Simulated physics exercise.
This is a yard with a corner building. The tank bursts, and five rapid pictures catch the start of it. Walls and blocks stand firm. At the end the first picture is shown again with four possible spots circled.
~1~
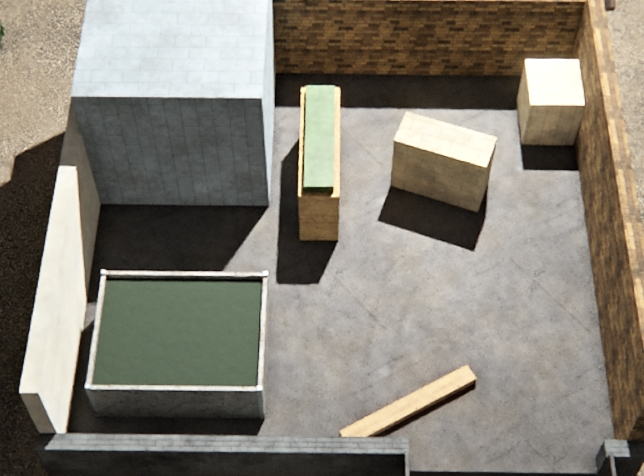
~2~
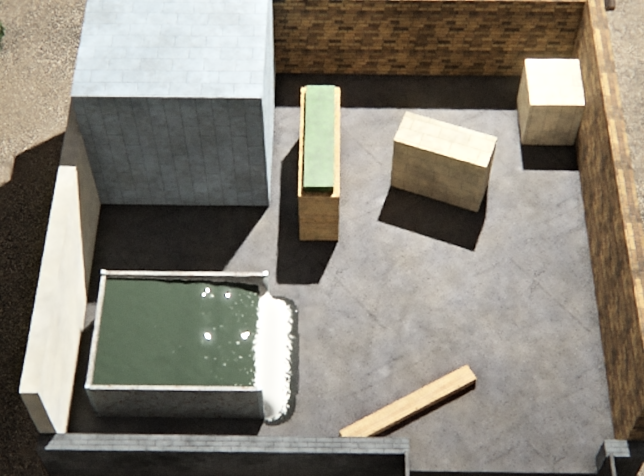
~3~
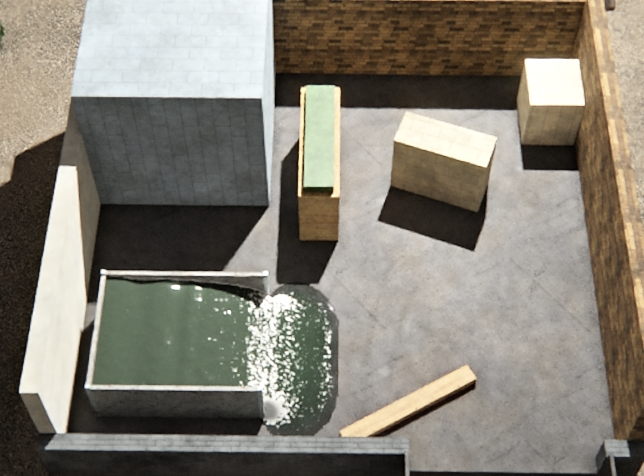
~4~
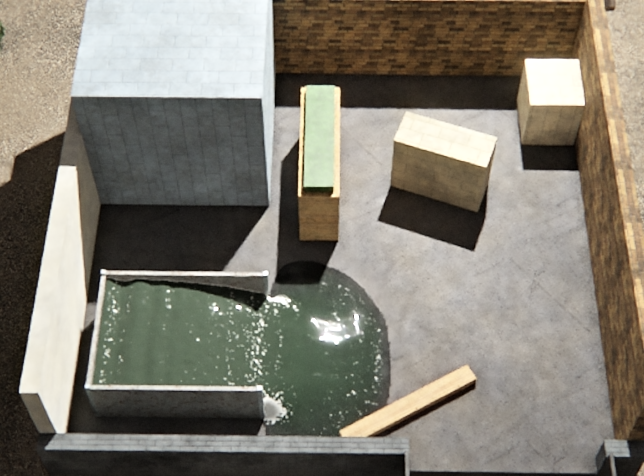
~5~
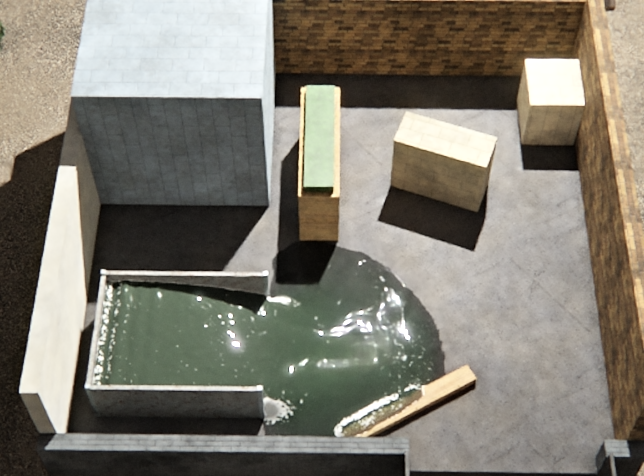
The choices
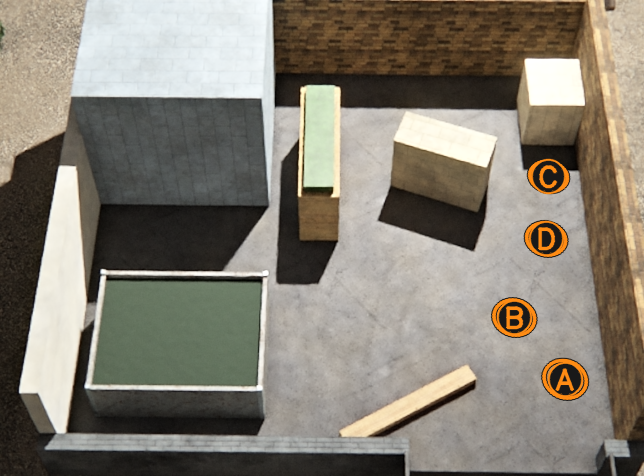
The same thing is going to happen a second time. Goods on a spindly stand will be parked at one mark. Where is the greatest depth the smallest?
It is B.
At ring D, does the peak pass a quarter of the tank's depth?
Yes, clearly.
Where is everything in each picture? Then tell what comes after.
Tank full, its middle at (180, 332); open gate at (505, 443), in the first frame.
In the second frame, 2 % of the ground under water, visible out to (281, 300).
In the third frame, 6 % of the ground under water, visible out to (313, 294).
In the fourth frame, 12 % of the ground under water, visible out to (379, 405).
In the fifth frame, 17 % of the ground under water, visible out to (438, 383).
In orange, A at (565, 379); B at (514, 317); C at (548, 176); D at (546, 238).
With A, the water peaks at about 40 % of the depth that stood in the tank.
With B, the water peaks at about 20 % of the depth that stood in the tank.
With C, the water peaks at about 34 % of the depth that stood in the tank.
With D, the water peaks at about 38 % of the depth that stood in the tank.
